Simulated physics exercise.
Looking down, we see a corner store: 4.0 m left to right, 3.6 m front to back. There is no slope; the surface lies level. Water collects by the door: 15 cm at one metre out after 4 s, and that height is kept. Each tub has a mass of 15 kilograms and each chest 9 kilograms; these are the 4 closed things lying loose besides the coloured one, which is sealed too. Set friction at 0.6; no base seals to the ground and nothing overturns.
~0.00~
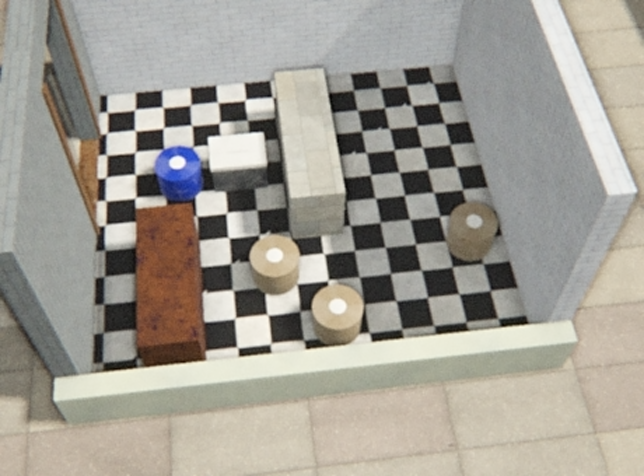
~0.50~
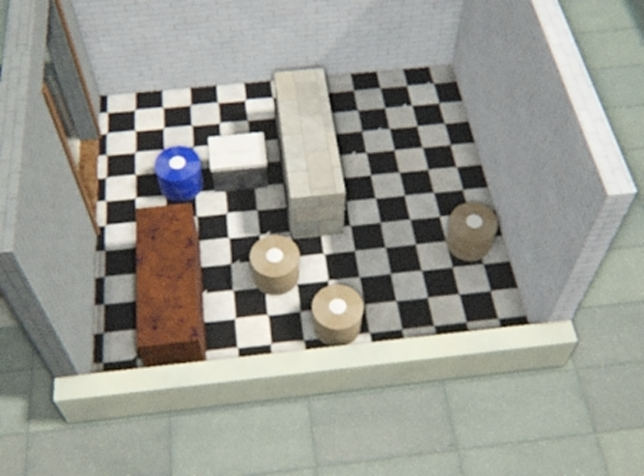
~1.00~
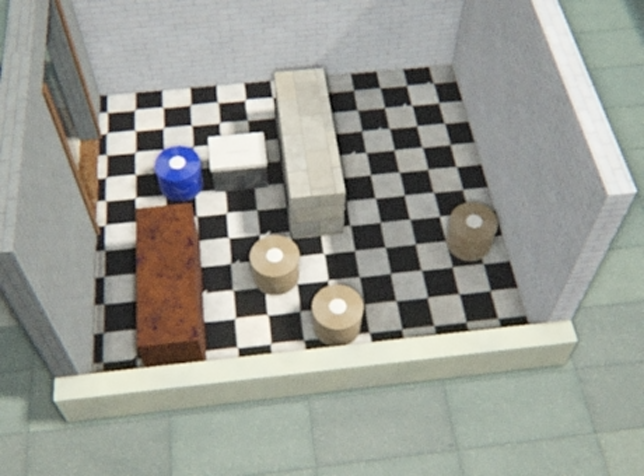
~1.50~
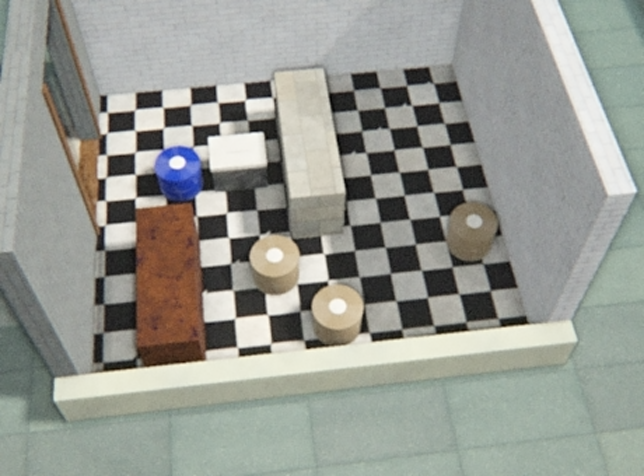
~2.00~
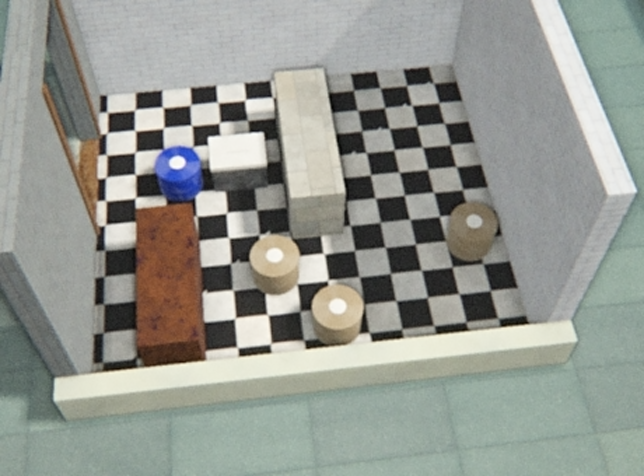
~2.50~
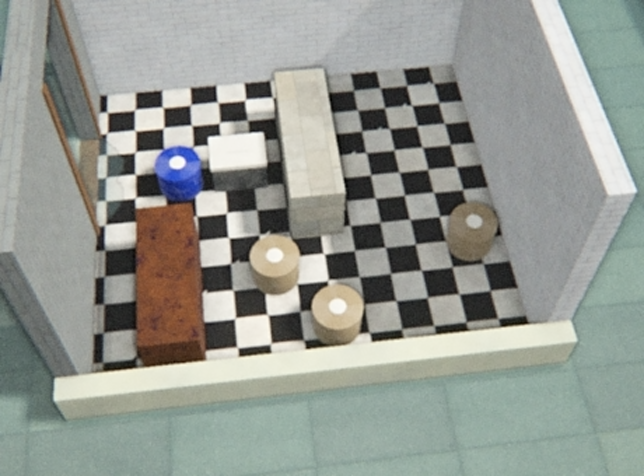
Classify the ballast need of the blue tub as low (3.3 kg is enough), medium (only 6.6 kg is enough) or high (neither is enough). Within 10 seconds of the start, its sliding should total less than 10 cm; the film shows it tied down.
High.
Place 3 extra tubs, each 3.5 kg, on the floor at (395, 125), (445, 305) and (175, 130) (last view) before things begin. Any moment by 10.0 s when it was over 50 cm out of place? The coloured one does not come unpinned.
In turn: Past it, less, past it.
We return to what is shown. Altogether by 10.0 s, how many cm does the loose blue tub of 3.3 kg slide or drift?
Around 300 cm in total.
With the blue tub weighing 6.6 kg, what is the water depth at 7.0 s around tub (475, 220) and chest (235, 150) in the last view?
First about 1 cm, second about 10 cm.
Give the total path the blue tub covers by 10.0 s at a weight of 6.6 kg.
Roughly 250 centimetres altogether.
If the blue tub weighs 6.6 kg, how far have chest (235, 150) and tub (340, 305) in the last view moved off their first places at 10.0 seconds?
Shifts: 100 cm / 0 cm.
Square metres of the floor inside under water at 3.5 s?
Somewhere around 1.0 m2, roughly.
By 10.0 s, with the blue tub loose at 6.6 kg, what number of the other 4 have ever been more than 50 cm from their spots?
The number is 1.
After 3.5 s the blue tub would be 11 cm from its start with 3.3 kg and 3 cm from its start with 6.6 kg; 3 cm of water round it then.
After 4.5 s the blue tub would be 14 cm from its start with 3.3 kg and 10 cm from its start with 6.6 kg; 5 cm of water round it then.
After 7.0 s the blue tub would be 108 cm from its start with 3.3 kg and 103 cm from its start with 6.6 kg; 7 cm of water round it then.
After 10.0 s the blue tub would be 206 cm from its start with 3.3 kg and 223 cm from its start with 6.6 kg; 6 cm of water round it then.
